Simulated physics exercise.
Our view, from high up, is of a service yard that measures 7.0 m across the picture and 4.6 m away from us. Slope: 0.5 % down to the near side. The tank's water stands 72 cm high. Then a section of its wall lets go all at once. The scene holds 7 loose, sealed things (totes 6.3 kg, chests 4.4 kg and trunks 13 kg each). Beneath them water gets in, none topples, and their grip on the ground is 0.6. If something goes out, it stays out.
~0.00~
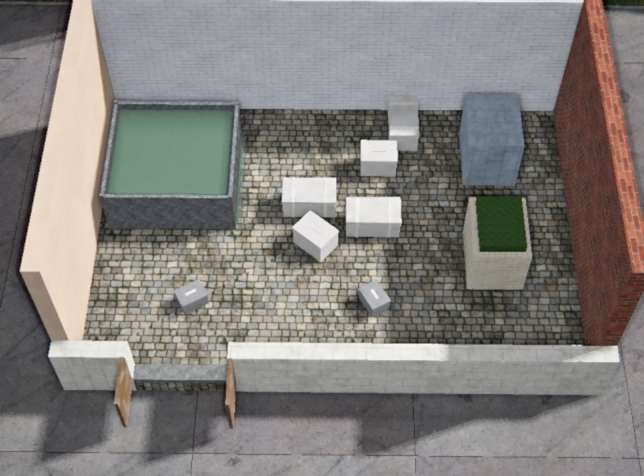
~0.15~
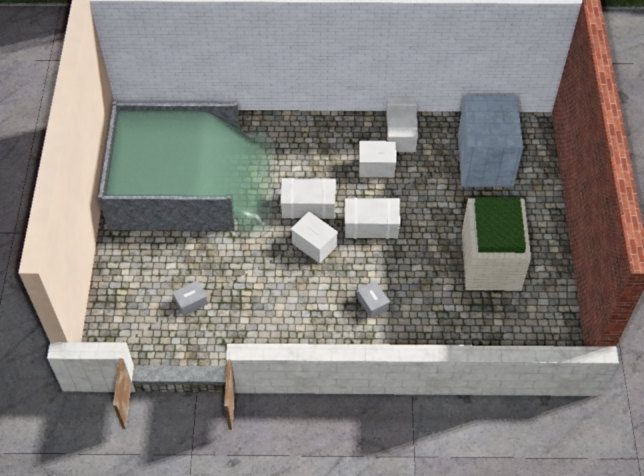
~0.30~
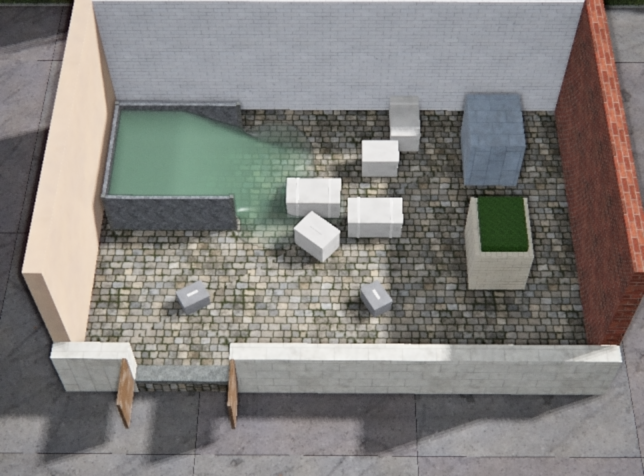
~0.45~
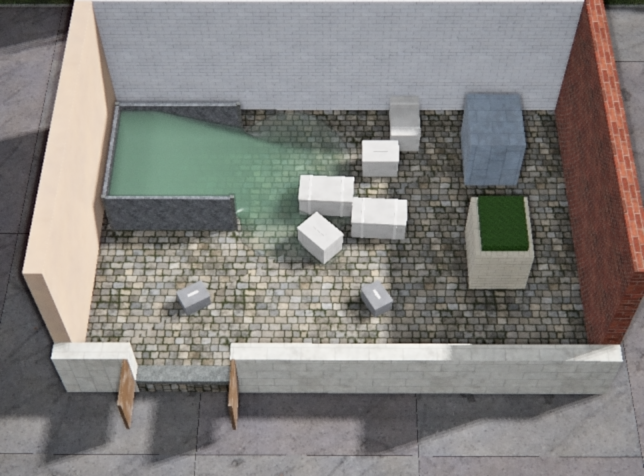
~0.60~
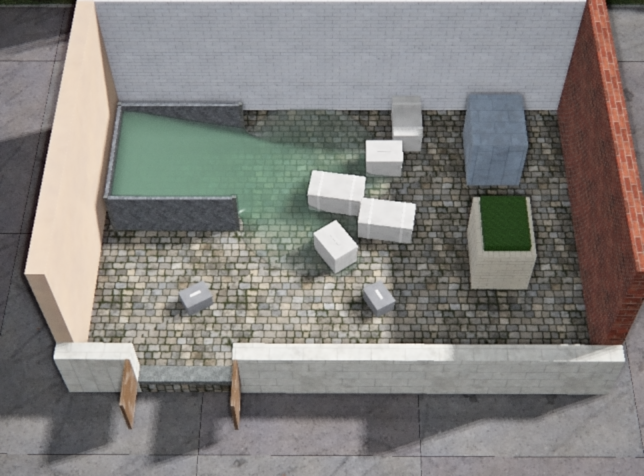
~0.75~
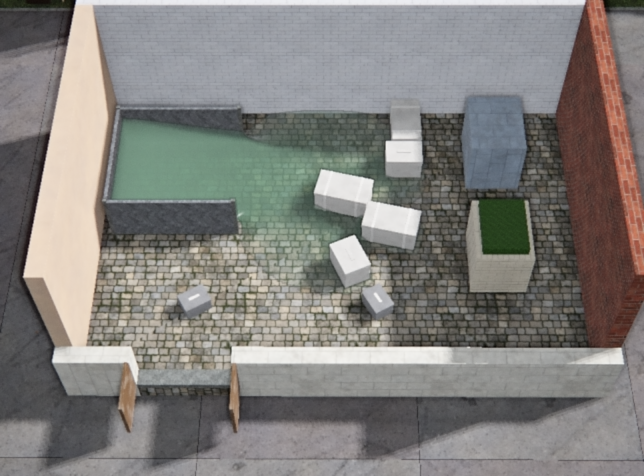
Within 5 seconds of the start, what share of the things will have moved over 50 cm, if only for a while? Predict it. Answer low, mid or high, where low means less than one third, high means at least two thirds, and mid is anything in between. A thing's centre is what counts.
High.
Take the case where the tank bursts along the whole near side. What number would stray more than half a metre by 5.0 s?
You'd get 2 in that case.
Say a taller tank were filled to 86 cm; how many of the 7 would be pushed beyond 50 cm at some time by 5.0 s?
In that case the number is 5.
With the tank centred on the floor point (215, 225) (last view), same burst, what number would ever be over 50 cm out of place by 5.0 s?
The count would be 5.
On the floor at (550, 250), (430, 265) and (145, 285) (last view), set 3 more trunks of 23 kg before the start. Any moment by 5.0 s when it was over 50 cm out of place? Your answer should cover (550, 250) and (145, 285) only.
Listed in order, the answers are beyond half a metre followed by inside half a metre.
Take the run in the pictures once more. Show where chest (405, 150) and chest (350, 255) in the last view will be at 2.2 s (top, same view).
(450, 149) and (486, 317), roughly.
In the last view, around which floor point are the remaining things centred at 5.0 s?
Close to (412, 260).
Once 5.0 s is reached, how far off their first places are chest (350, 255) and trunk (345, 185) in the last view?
The first ends 300 centimetres from its start and the second 200 centimetres.
After 1.1 s 4 of 7 are over 50 cm from their spots; 2 afloat.
After 2.2 s 6 of 7 are over 50 cm from their spots; 5 afloat.
After 3.5 s 5 of 7 are over 50 cm from their spots; 6 afloat.
After 5.0 s 5 of 7 are over 50 cm from their spots, and 6 have been at some point; 6 afloat.
